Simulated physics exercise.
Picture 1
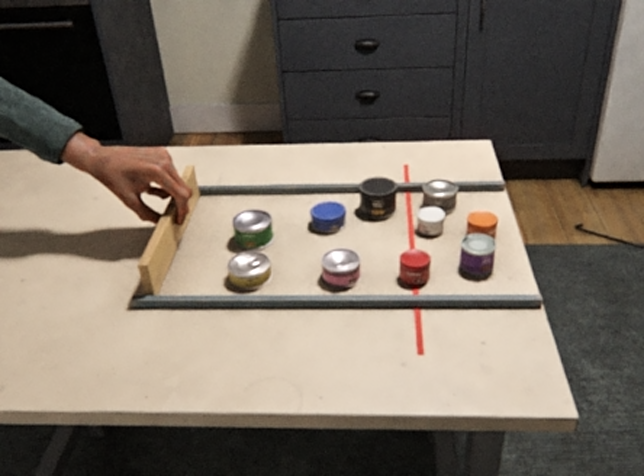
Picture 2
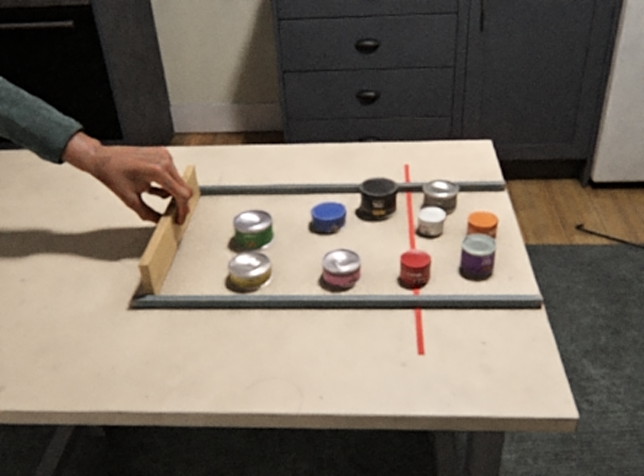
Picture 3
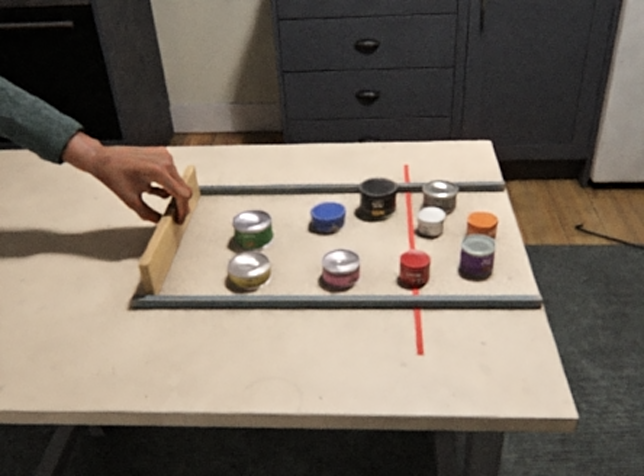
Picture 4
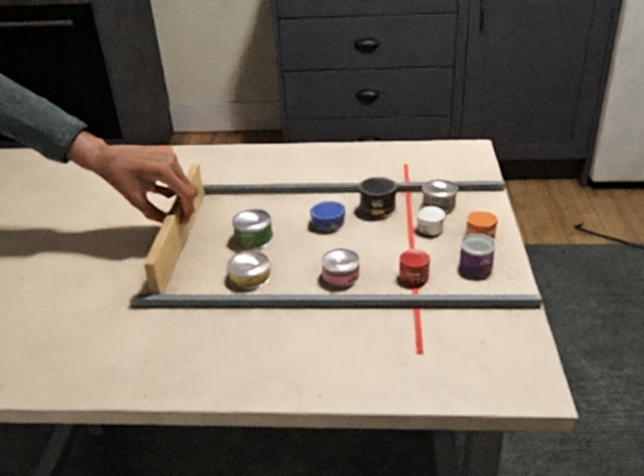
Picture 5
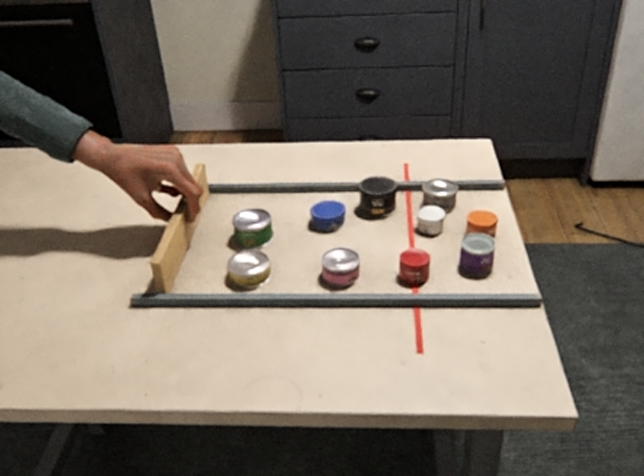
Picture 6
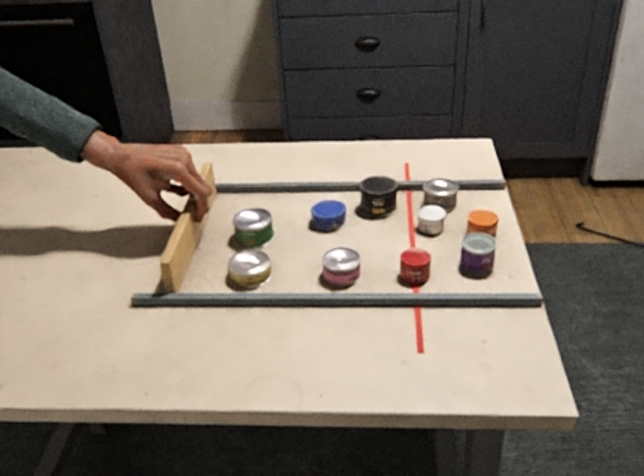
In this clip, a hand holds a wooden board upright at the left of a channel on a table and slides it slightly right toward several small tubs and tins, which stay still around a strip of red tape.
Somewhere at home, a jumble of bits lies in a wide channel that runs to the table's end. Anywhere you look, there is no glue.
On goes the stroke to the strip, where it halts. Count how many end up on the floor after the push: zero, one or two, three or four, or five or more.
Basically the losses over the end count zero in this one.
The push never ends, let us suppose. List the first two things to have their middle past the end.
Those two would be the red tub followed by the orange tub.
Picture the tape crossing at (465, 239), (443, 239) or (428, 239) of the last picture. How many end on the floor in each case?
Tallies in the order asked: 2, 1, 0.
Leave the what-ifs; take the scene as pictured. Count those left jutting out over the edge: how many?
Tally: 0.
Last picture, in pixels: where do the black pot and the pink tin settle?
The black pot ends at (428, 189) and the pink tin at (480, 272).
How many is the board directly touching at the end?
Contact count: 4.
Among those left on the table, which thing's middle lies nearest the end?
The one in question is the red tub.
Soon after, none off yet; orange tub at rest near (482, 225); purple tin at rest near (478, 254); grey tin at rest near (440, 195).
After that, none off yet; orange tub at rest near (482, 225); purple tin at rest near (486, 252); grey tin at rest near (442, 195).
In the end, the number that fall off is zero.
